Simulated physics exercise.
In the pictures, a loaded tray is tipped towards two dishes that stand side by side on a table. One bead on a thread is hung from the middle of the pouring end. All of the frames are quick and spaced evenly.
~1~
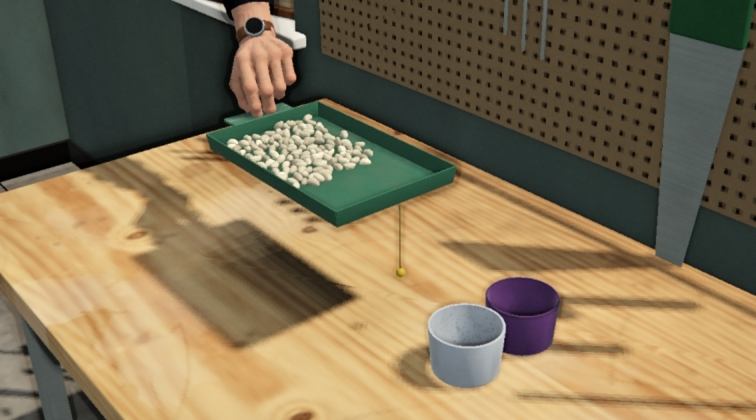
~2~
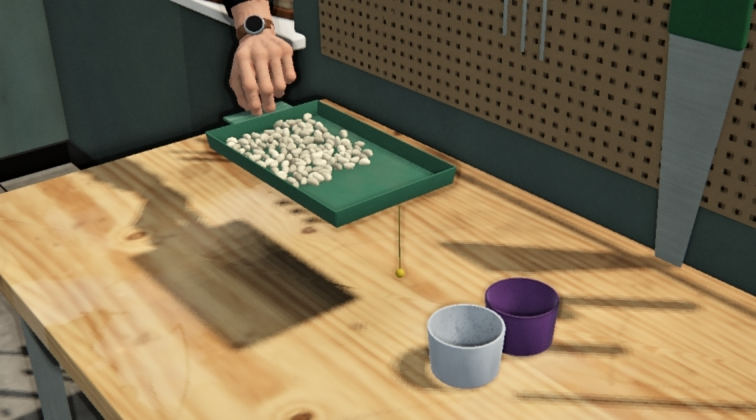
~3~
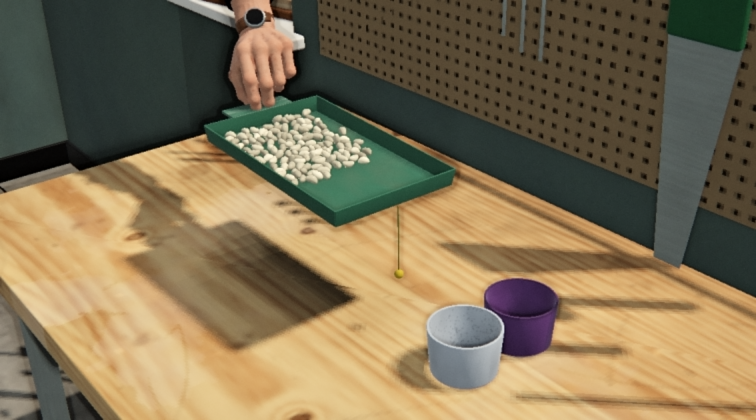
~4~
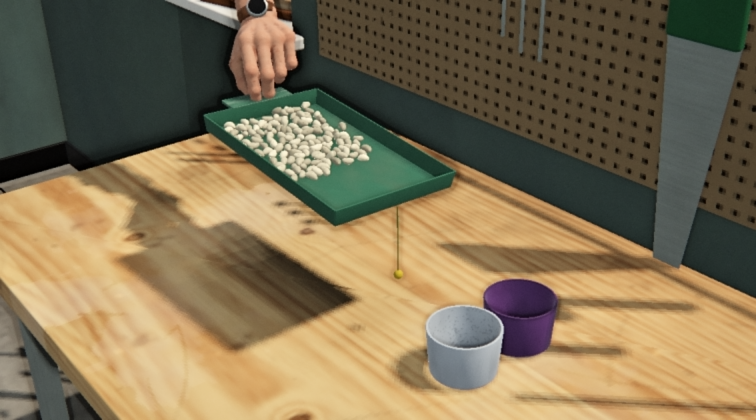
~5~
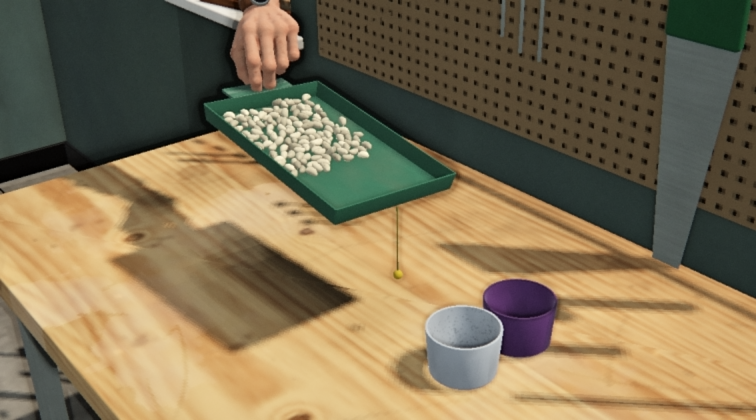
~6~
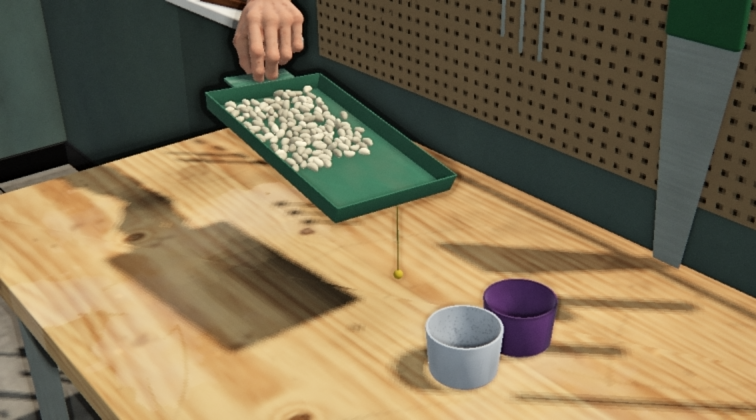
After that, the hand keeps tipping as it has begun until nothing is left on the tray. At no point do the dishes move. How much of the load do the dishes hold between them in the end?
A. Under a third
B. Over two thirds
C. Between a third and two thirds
Under a third.
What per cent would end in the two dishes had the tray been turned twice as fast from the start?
Near 0 %.
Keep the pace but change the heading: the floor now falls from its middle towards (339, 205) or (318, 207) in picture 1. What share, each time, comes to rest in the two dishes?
You'd see roughly 0 per cent the first time and 0 per cent the second.
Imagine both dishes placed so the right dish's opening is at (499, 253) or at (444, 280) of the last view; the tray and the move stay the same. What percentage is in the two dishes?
Roughly 80% on the first try and 70% on the second.
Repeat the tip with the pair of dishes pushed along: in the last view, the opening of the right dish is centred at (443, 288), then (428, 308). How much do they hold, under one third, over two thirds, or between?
Case one, the middle third; case two, below one third.
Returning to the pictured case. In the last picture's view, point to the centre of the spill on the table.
Those pieces end up centred close to (459, 314).
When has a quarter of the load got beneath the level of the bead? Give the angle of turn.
About 105°.
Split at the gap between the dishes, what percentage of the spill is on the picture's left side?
Close to 90 %.
Just after the last frame, tray tipped steeply; every one on the tray.
A moment on, tray tipped right over; almost all on the tray; about a tenth outside both; just a few in the air.
Further on, tray tipped past a quarter turn; just a few in the left dish; just a few in the right dish; almost all outside both.
When it is over, tray tipped past a quarter turn; just a few in the left dish; just a few in the right dish; almost all outside both.
